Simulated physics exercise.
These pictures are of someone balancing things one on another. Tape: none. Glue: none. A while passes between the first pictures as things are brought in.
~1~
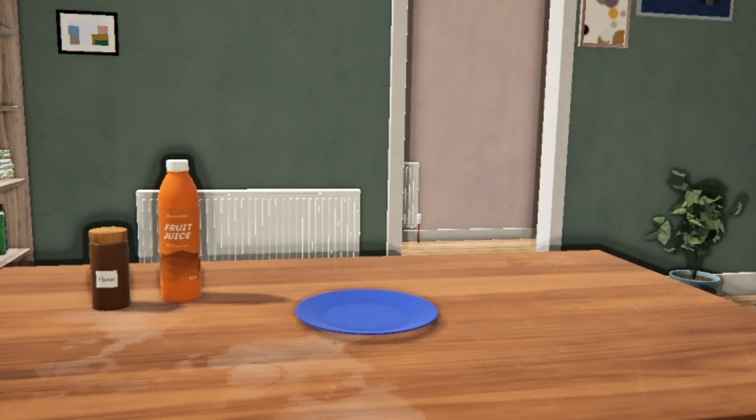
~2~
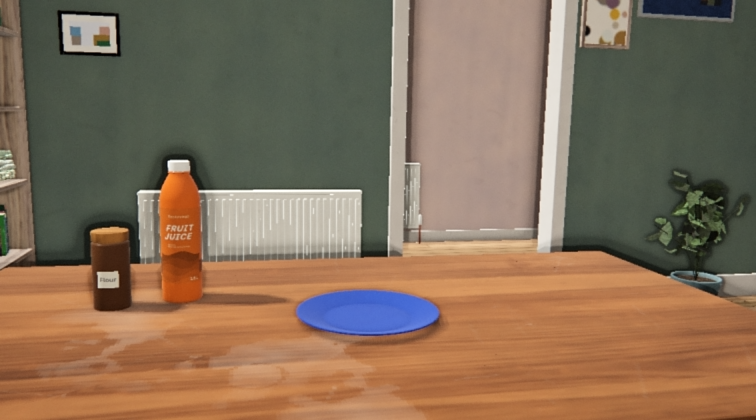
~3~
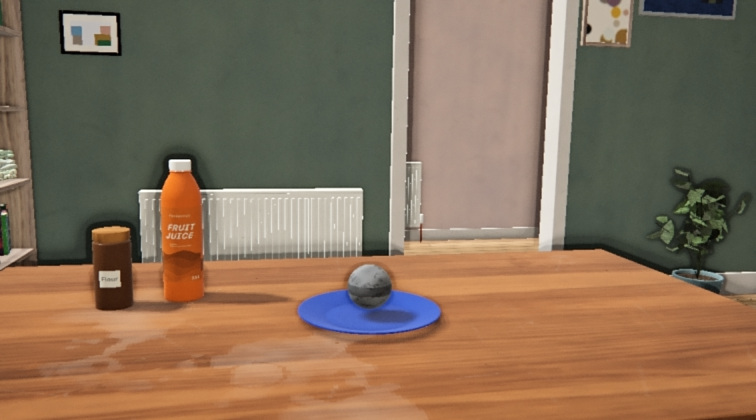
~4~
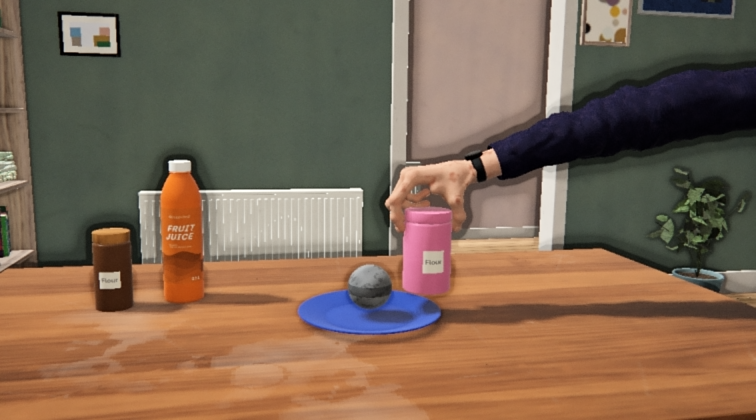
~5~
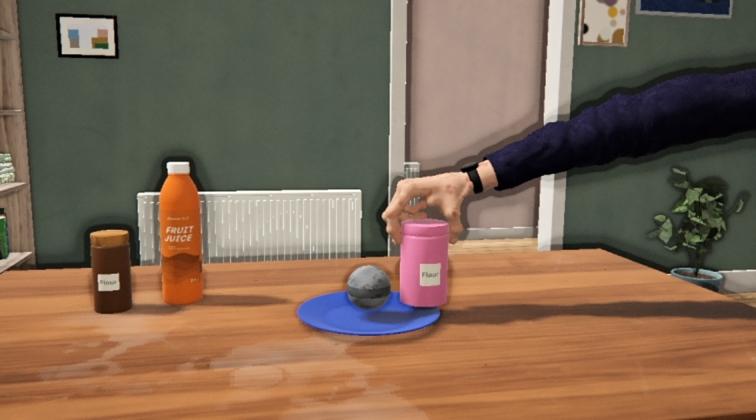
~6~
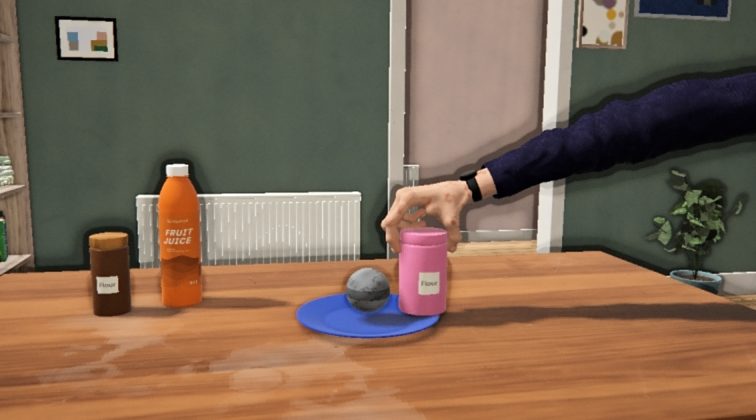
A hand lowering a pink jar onto the right edge of a blue plate, beside a grey ball that appeared on it earlier.
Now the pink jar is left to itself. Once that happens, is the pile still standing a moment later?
The pile stands firm.
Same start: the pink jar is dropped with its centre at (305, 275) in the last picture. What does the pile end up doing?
Result: Pile standing.
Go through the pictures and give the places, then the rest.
In the first frame, the last thing is not in view yet; brown jar (110, 268).
In the second frame, the last thing is not in view yet.
In the third frame, the last thing is not in view yet; brown jar (113, 268).
In the fourth frame, still above its spot; pink jar (427, 249); grey ball (370, 287).
In the fifth frame, still above its spot; pink jar (424, 261); brown jar (112, 271).
In the sixth frame, in place under the hand; pink jar (423, 270); grey ball (368, 290).
Then, 0.50 s past the last view, nothing moves.
Then, 1.10 s past the last view, pink jar resting near (423, 271).
Finally, all 5 still in place. Final places as the last picture's camera would see them, pink jar near (423, 270). The pile keeps its balance.
